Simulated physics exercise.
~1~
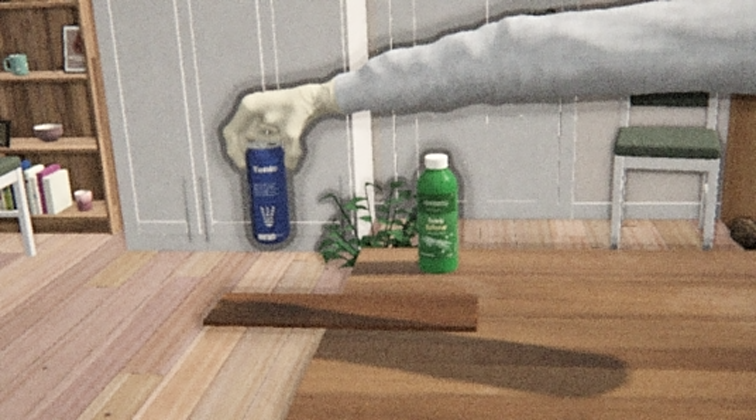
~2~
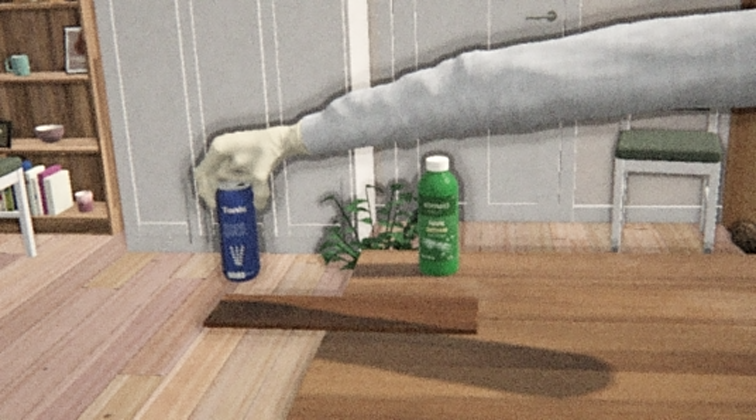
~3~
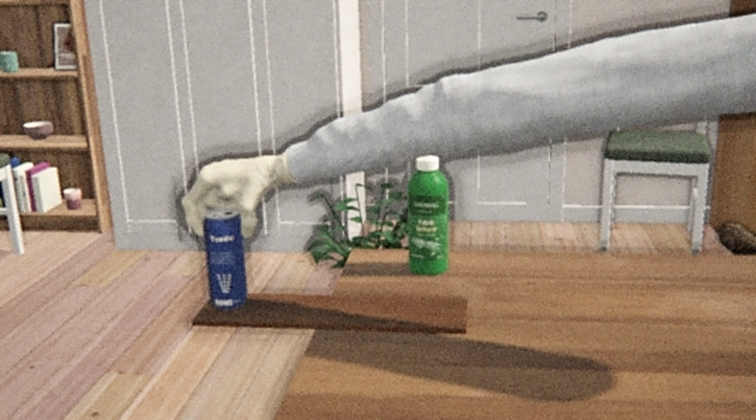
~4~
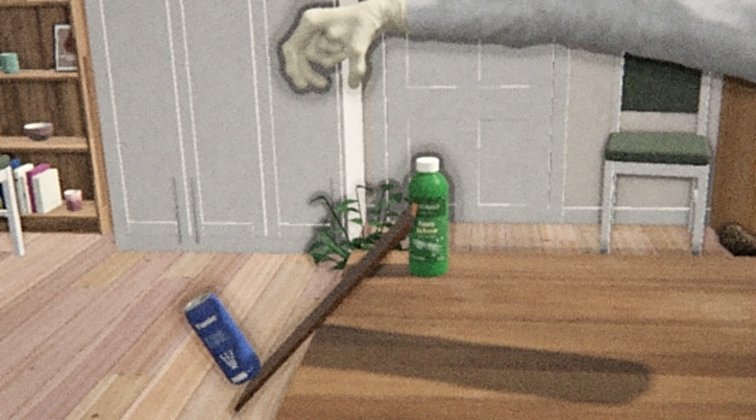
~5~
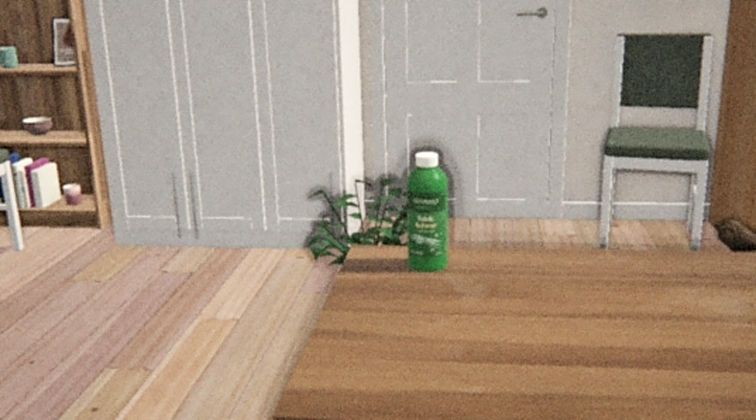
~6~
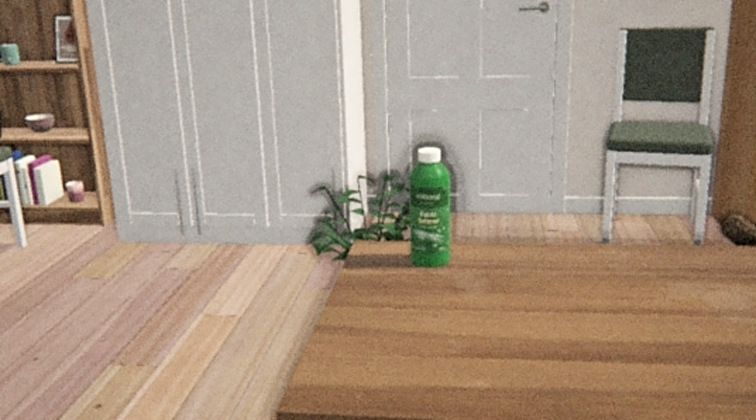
Blue can lowered by a gloved hand onto the overhanging end of a brown board, both tipping off the table, green bottle staying.
